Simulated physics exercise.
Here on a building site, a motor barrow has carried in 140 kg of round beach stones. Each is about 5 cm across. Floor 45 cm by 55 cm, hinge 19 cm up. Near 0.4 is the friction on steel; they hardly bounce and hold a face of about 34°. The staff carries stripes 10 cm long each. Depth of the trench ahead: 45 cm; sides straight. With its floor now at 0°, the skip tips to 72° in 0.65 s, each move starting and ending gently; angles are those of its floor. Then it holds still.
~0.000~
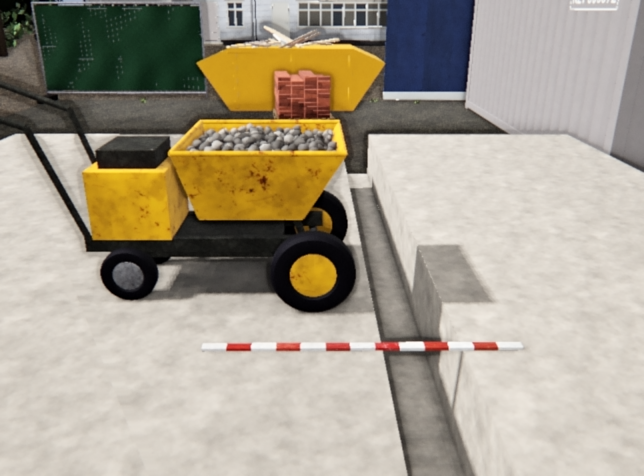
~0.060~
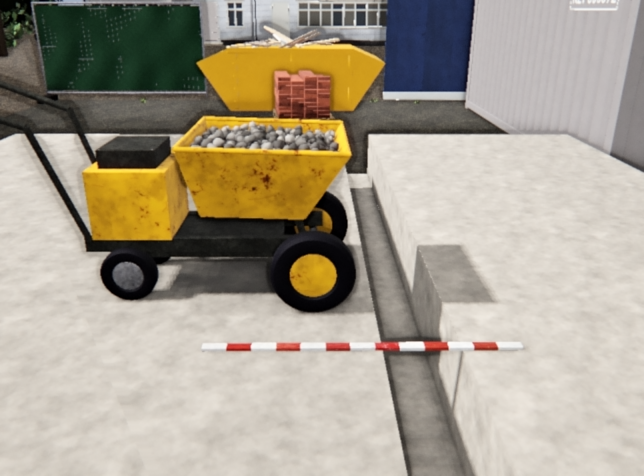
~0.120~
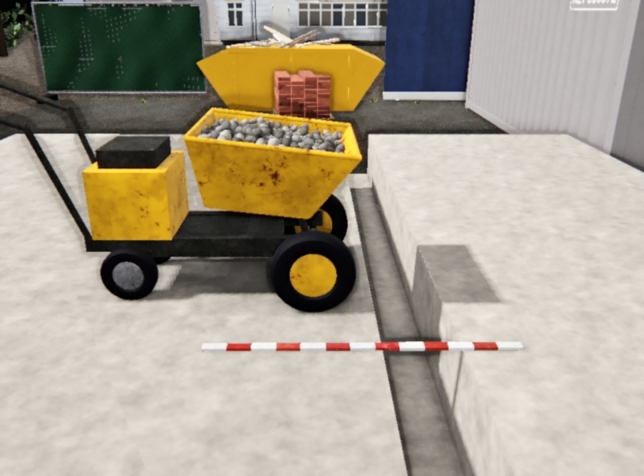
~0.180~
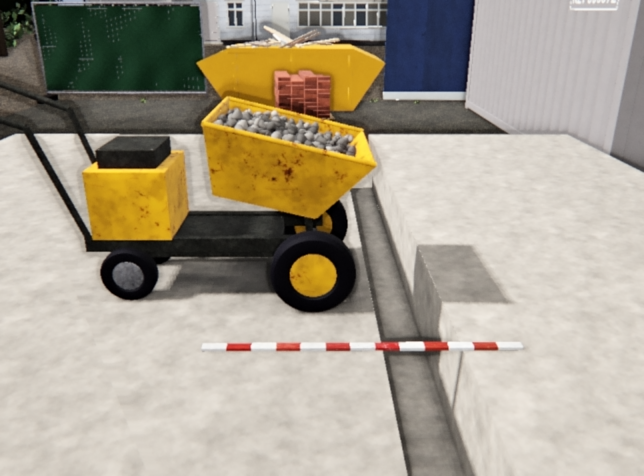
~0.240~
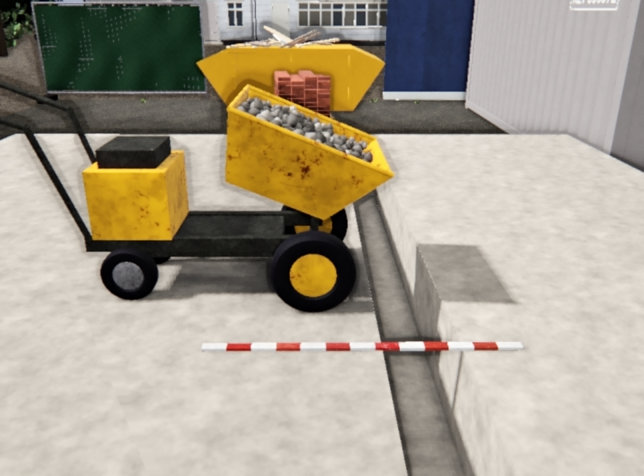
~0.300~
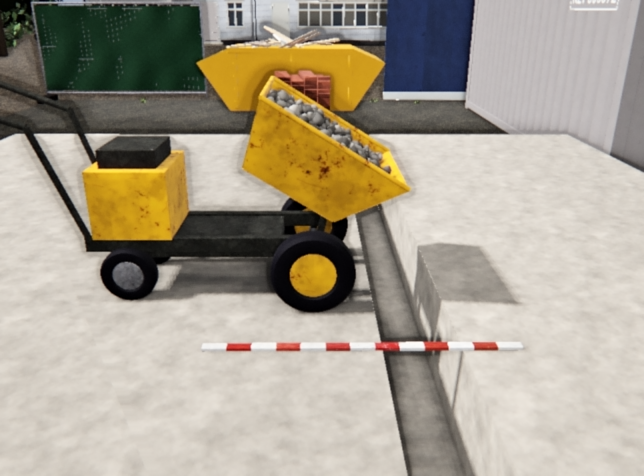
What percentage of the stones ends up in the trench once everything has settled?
About 18 per cent.
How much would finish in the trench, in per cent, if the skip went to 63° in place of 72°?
With that change, near 15 per cent.
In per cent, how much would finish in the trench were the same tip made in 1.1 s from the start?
About 30 percent, I'd say.
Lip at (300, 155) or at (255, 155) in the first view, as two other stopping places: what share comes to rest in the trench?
Result: Close to 50 then close to 85 per cent.
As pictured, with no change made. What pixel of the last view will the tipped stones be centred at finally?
Around (490, 274).
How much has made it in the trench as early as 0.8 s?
Around 0 per cent of it, at that instant.
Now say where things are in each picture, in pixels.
The first picture shows lip at (346, 154), floor tilted 0°, highest stones at (269, 134).
The second picture shows lip at (350, 155), floor tilted 2°, highest stones at (252, 133); the stones move at 0.4 m/s on average.
In the third picture, the skip is at 6°, its lip at (361, 158); the top of the load is at (242, 127); the stones move at 0.8 m/s on average.
In the fourth picture, the skip is at 14°, its lip at (376, 165); the top of the load is at (237, 117); the stones move at 1.1 m/s on average.
In the fifth picture, the skip is at 22°, its lip at (393, 176); the top of the load is at (253, 106); the stones move at 1.4 m/s on average.
The sixth picture shows lip at (410, 190), floor tilted 32°, highest stones at (277, 98); the stones move at 1.5 m/s on average.
After 0.5 s the floor is at 61°; 100 % in the skip; the foremost stones are at (429, 216).
After 0.8 s the floor is at 72°; 61 % in the skip, 39 % past the trench; the foremost stones are at (528, 290).
After 1.1 s the floor is at 72°; 20 % in the skip, 1 % in the trench, 78 % past the trench; the foremost stones are past the picture's edge.
After 3.0 s the floor is at 72°; 0 % in the skip, 18 % in the trench, 82 % past the trench; the foremost stones are past the picture's edge.
